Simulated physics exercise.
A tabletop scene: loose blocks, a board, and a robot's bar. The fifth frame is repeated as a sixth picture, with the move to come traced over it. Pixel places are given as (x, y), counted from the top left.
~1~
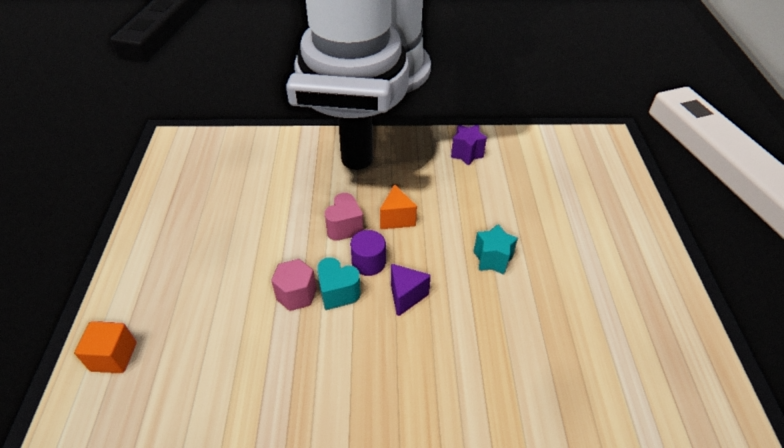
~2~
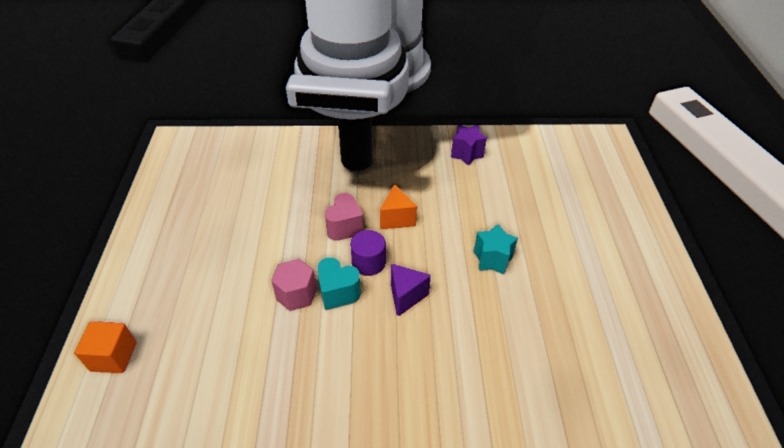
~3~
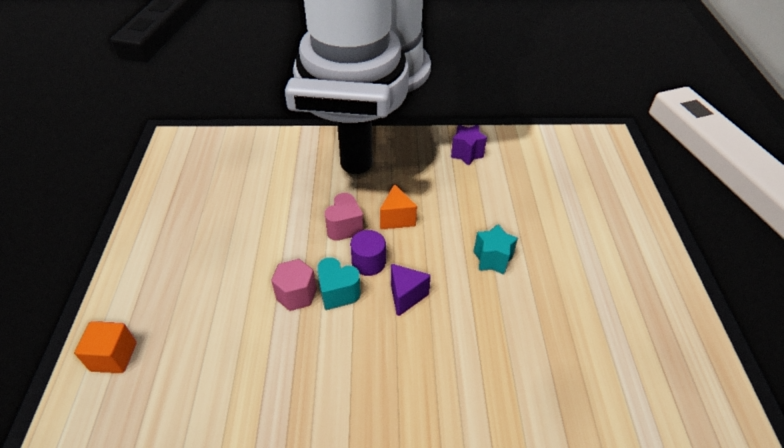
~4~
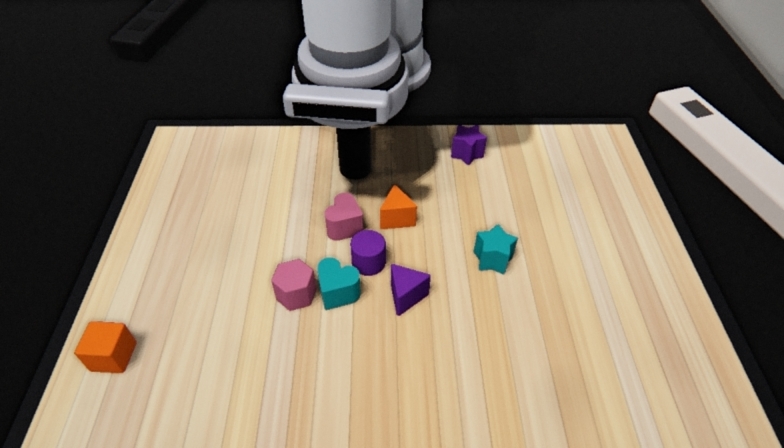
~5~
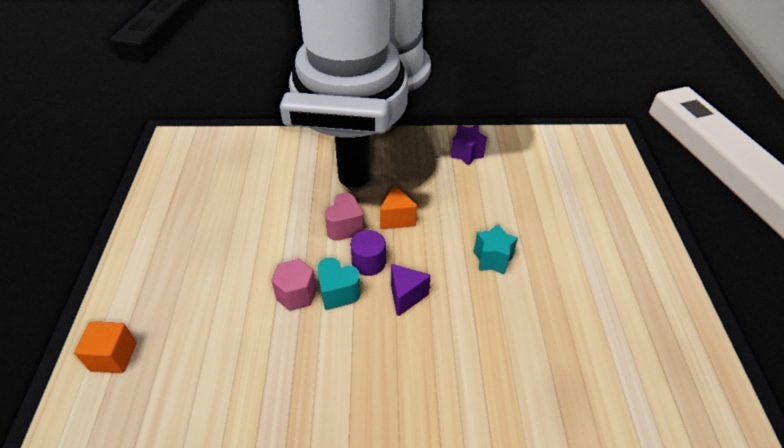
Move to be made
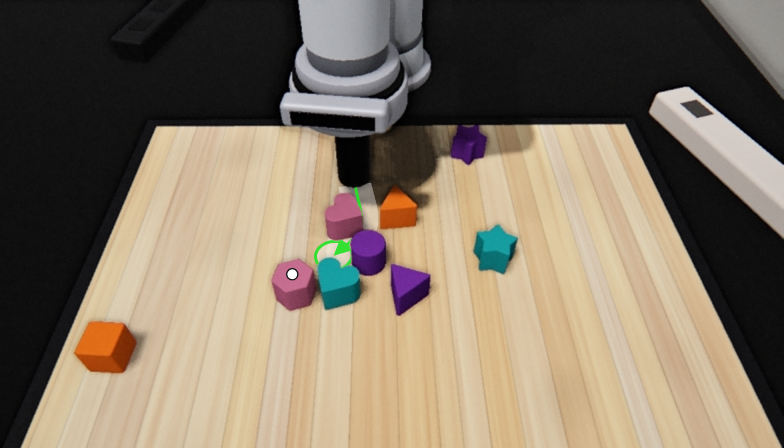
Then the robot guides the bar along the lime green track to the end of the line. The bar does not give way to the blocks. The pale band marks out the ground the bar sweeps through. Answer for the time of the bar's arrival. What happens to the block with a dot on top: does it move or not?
It will end up elsewhere.
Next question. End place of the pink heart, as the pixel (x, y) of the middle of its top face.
Most likely (299, 257).
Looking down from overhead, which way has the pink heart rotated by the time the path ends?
Bird's-eye view: Clockwise.
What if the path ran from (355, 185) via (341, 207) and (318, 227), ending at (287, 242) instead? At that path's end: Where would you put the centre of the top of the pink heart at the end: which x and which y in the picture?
My estimate: (336, 230).
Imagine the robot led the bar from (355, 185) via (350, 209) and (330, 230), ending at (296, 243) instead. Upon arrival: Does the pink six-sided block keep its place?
Yes.
Path on the board, from (355, 185) over (360, 208) and (357, 233) to (334, 255); the dot is on the pink six-sided block.
What follows on the original path. One third of the way, bar (360, 200); pink heart (342, 213).
Two thirds of the way, bar (356, 226); pink heart (328, 237), turned 35° clockwise.
At the end, bar (333, 247); pink six-sided block (282, 284), turned 20° anticlockwise; turquoise heart (333, 280), turned 25° anticlockwise; pink heart (299, 257), turned 40° clockwise; purple disc (368, 247).
